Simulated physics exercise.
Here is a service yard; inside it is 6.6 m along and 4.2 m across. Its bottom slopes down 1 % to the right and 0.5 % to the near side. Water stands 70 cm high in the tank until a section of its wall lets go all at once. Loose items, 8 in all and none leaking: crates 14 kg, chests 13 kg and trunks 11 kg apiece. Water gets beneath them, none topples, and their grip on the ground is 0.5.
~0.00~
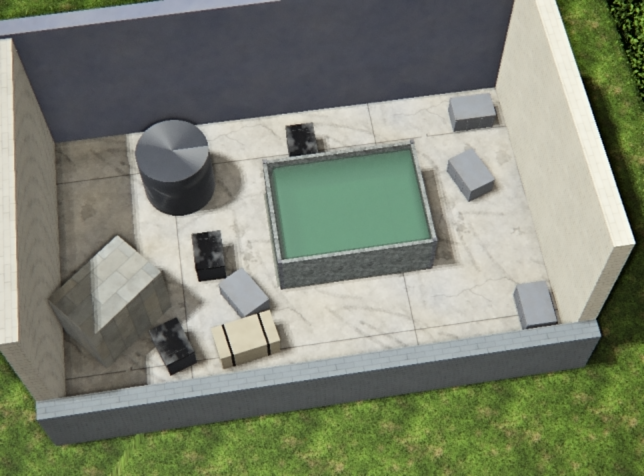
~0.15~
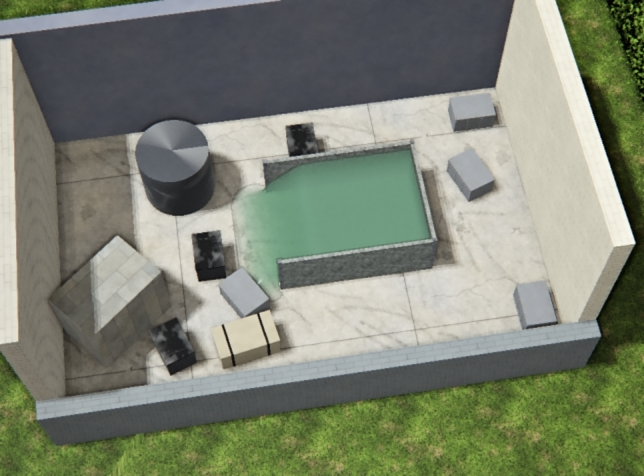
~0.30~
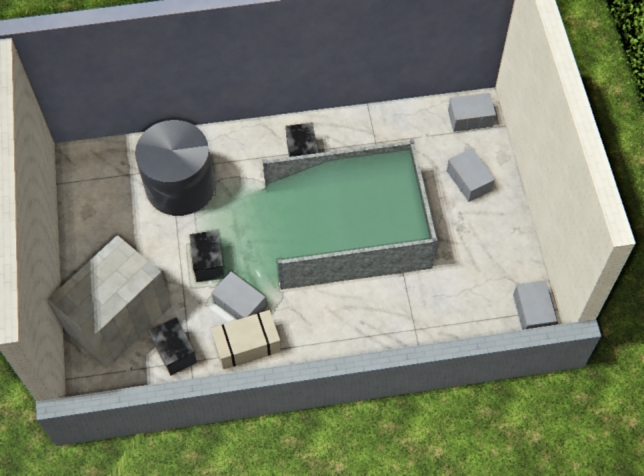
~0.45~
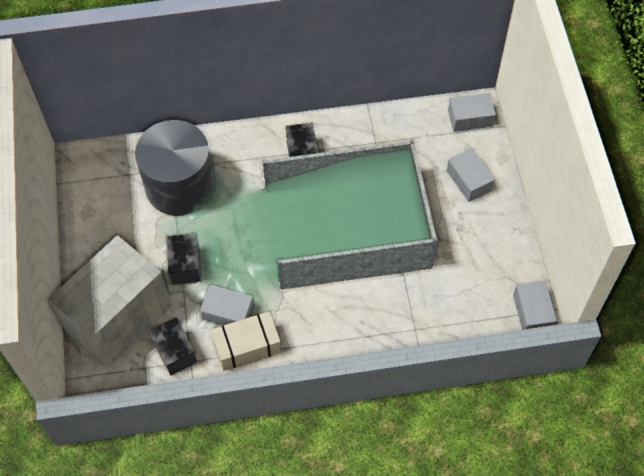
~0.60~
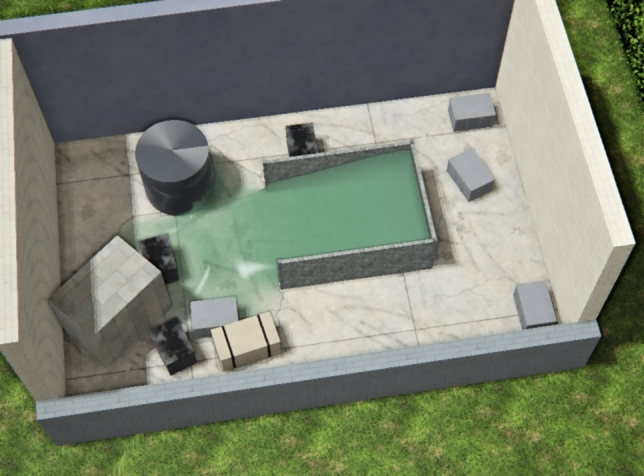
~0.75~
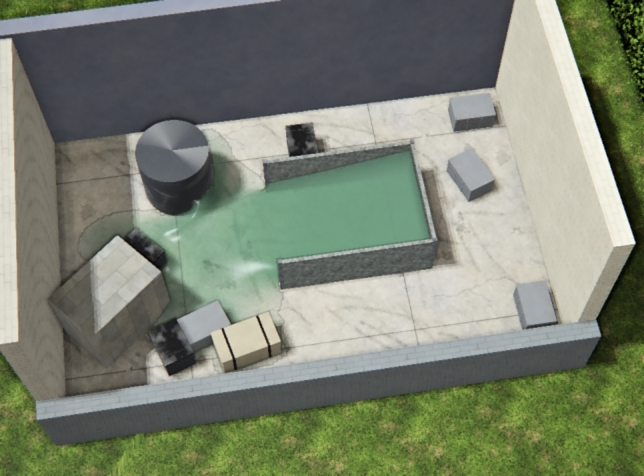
Green water poured out through the open left side of a stone tank and spread across the pale yard floor, pushing a dark box and then a grey box leftward while the other items stayed put.
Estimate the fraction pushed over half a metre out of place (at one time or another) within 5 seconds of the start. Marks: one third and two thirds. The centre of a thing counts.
Share: One to two thirds.
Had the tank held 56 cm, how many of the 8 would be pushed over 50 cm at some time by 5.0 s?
In that case 5 of them.
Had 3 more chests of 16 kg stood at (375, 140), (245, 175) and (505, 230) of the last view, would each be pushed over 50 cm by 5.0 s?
In that order: More, over, short of it.
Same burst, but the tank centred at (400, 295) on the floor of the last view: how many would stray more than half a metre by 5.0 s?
In that case 5 of them.
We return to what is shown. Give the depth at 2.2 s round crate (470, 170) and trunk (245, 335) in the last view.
Roughly 0 and 3 cm.
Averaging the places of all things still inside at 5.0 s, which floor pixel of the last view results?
At about (396, 229).
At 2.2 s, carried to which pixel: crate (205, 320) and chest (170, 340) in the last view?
Around (200, 363) and (81, 373).
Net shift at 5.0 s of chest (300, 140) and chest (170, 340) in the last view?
In turn: 200 cm, 10 cm.
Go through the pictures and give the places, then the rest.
In the first frame, a chest at (208, 249) rests on the ground; a crate at (243, 291) rests on the ground; 3.0 m2 under water; 0 of 8 have shifted.
In the second frame, a chest at (208, 249), on the bottom; a crate at (243, 291), on the bottom; 3.9 m2 under water; 0 of 8 have shifted.
In the third frame, a chest at (206, 250) rests on the ground; a crate at (238, 295) rests on the ground, 9 cm from its start; 4.7 m2 under water; 1 of 8 have shifted.
In the fourth frame, a chest at (182, 253), on the bottom, 34 cm from its start; a crate at (226, 303), on the bottom, 28 cm from its start; water covers 5.6 m2; 2 of 8 have shifted.
In the fifth frame, a chest at (157, 254) rests on the ground, 67 cm from its start; a crate at (214, 313) rests on the ground, 49 cm from its start; water covers 6.7 m2; 2 of 8 have shifted.
In the sixth frame, a chest at (140, 249) rests on the ground, 91 cm from its start; a crate at (204, 322), on the bottom, 67 cm from its start; 7.8 m2 under water; 2 of 8 have shifted.
After 1.1 s 2 of 8 are over 50 cm from their spots; 1 afloat.
After 2.2 s 3 of 8 are over 50 cm from their spots; 3 afloat.
After 3.5 s 4 of 8 are over 50 cm from their spots; 2 afloat.
After 5.0 s 4 of 8 are over 50 cm from their spots, and 5 have been at some point; 3 afloat.
